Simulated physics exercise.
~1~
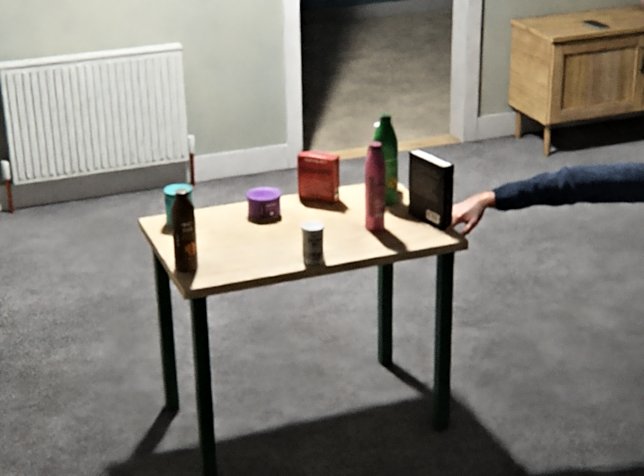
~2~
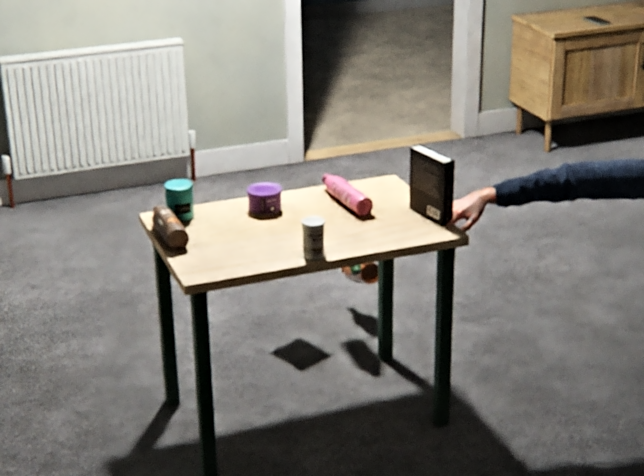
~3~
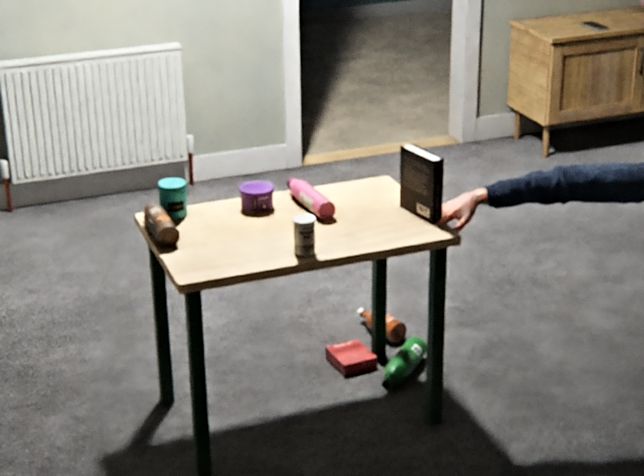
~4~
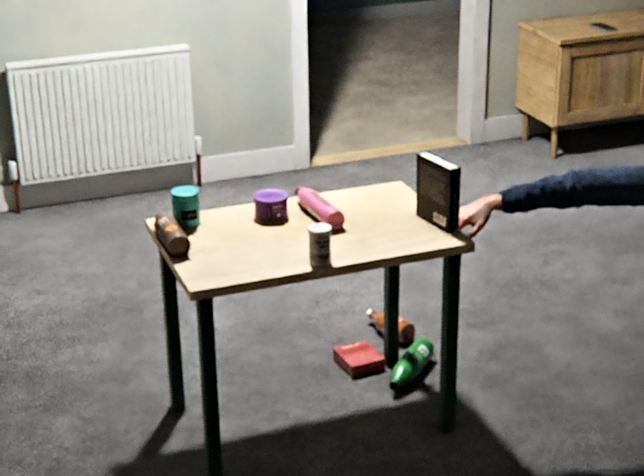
A hand held the corner of a small table crowded with bottles, tubs and a black book as the pink and brown bottles toppled onto their sides, while a red packet, a green bottle and an orange bottle ended up on the carpet below.
